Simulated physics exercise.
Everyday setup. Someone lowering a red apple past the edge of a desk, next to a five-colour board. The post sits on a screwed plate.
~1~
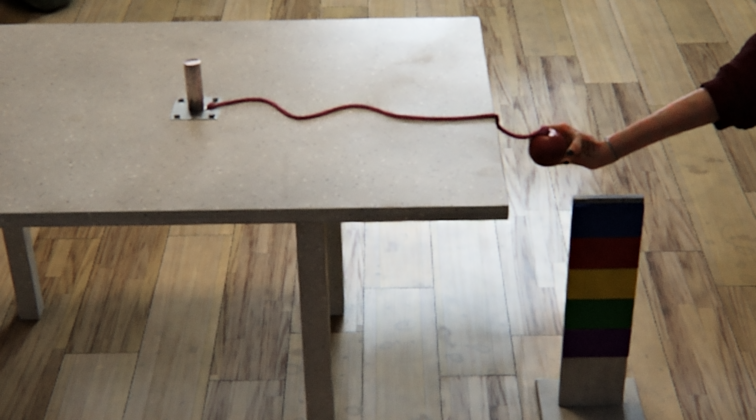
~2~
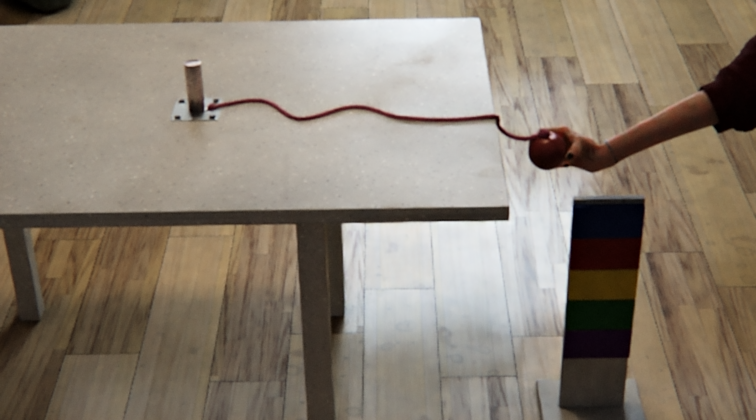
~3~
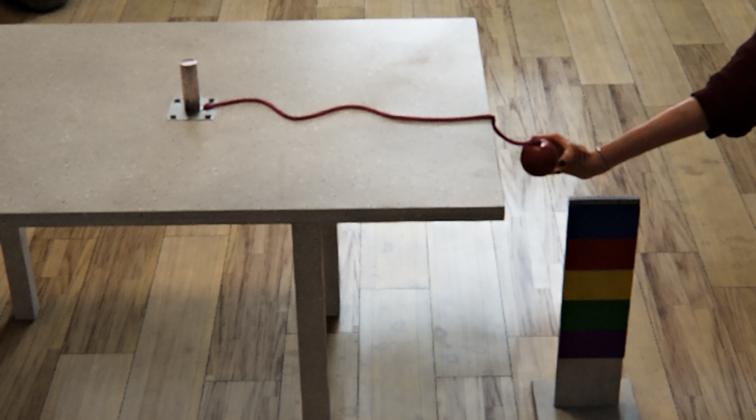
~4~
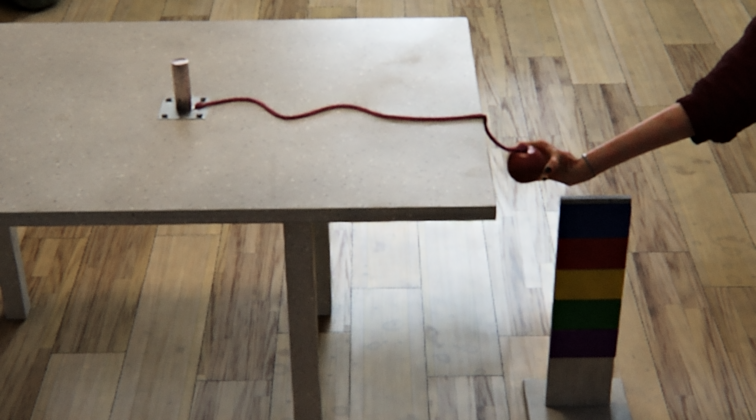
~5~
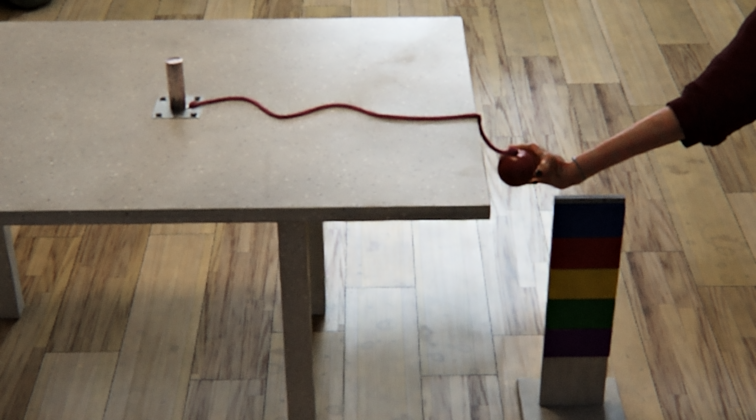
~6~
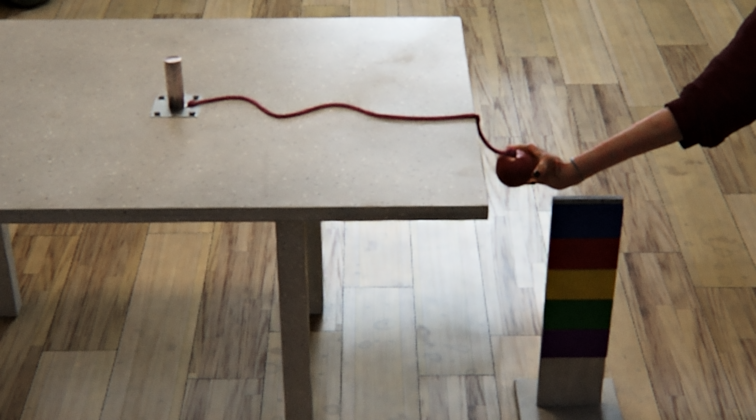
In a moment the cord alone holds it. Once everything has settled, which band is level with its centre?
The blue band.
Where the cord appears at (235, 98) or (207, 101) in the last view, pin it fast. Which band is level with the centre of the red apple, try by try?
Each in turn comes out as blue, blue.
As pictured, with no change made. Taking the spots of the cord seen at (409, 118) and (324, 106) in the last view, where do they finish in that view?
Final spots: (443, 112), then (351, 110).
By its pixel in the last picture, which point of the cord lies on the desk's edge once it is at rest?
The one at (442, 118).
A little later, apple near (497, 211); level with blue.
Next, apple near (461, 217); level with blue.
Later still, apple near (463, 218); level with blue.
When it is over, apple near (469, 218); level with blue. The blue one.
